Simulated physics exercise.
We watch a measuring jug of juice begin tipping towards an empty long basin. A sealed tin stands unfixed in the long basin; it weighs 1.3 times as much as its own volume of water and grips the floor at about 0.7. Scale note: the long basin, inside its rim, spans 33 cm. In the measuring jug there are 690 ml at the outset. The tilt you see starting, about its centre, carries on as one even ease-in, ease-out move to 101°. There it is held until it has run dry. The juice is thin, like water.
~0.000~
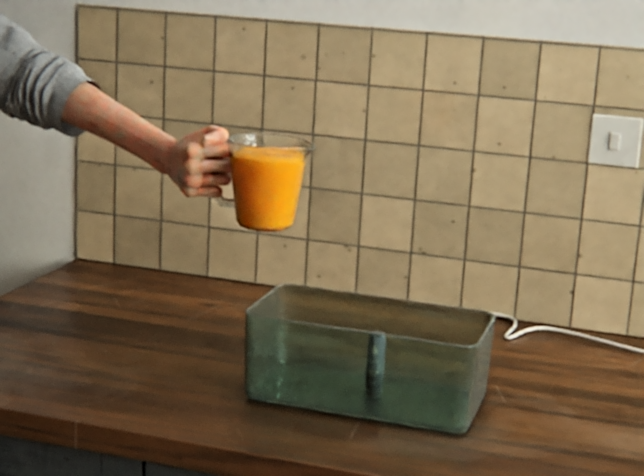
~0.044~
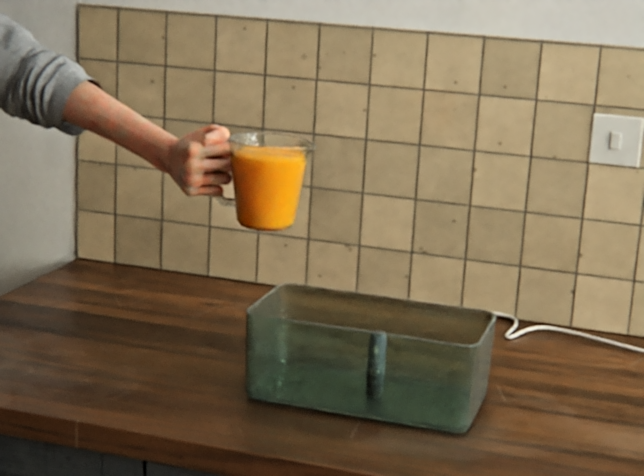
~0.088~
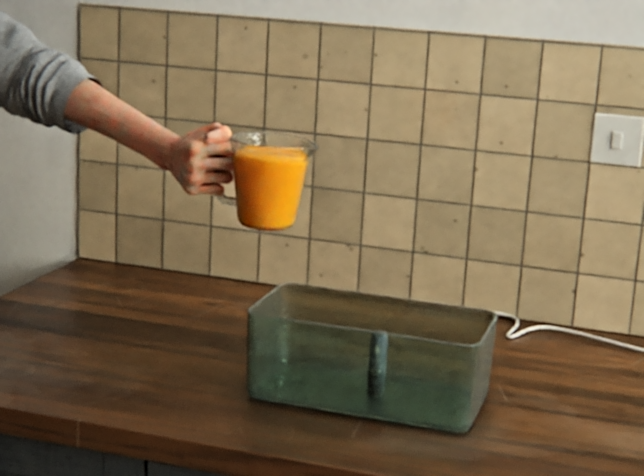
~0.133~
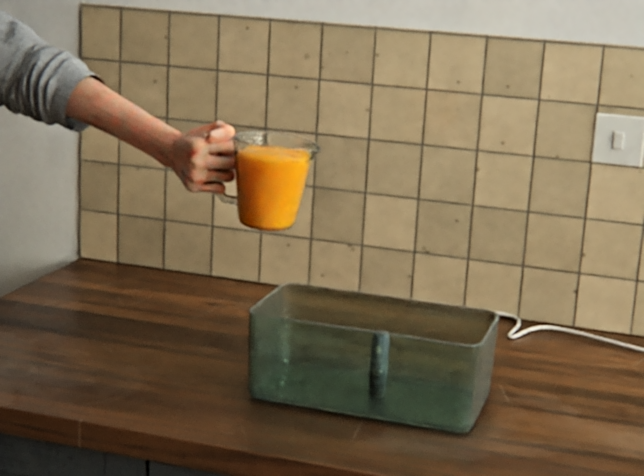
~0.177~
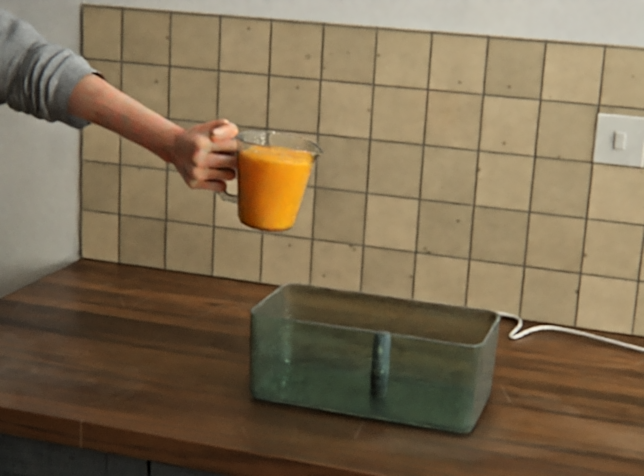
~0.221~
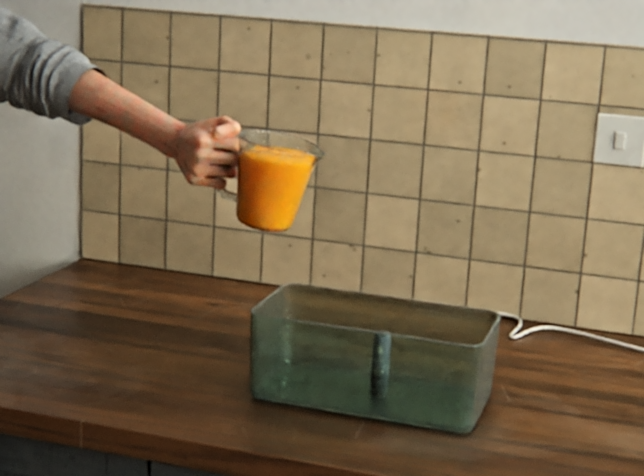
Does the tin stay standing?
Bet it can't stay vertical.
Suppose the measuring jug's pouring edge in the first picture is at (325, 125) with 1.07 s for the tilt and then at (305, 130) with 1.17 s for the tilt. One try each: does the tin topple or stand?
First it tips over; then it tips over.
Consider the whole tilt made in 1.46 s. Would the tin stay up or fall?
The tin tumbles.
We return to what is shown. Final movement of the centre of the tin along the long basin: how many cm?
The tin's middle ends up about 10.0 cm along the basin.
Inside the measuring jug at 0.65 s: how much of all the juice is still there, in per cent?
Some 80 % of it is still there.
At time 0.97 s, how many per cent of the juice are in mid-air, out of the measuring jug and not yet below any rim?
Estimate: Around 24 per cent.
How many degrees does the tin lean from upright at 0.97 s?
Tilt: Around 0 degrees.
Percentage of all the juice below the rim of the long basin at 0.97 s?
About 48 per cent.
After 0.65 s the tilt is 60° and 80 per cent is still to pour; the tin stands where it began.
After 0.97 s the tilt is 94° and 28 per cent is still to pour; the tin stands 2 cm from where it began.
After 1.30 s the tilt is 101° and 1 per cent is still to pour; the tin lies on its side.
After 1.66 s the tilt is 101° and 0 per cent is still to pour; the tin lies on its side.
In the end the tin lies on its side.
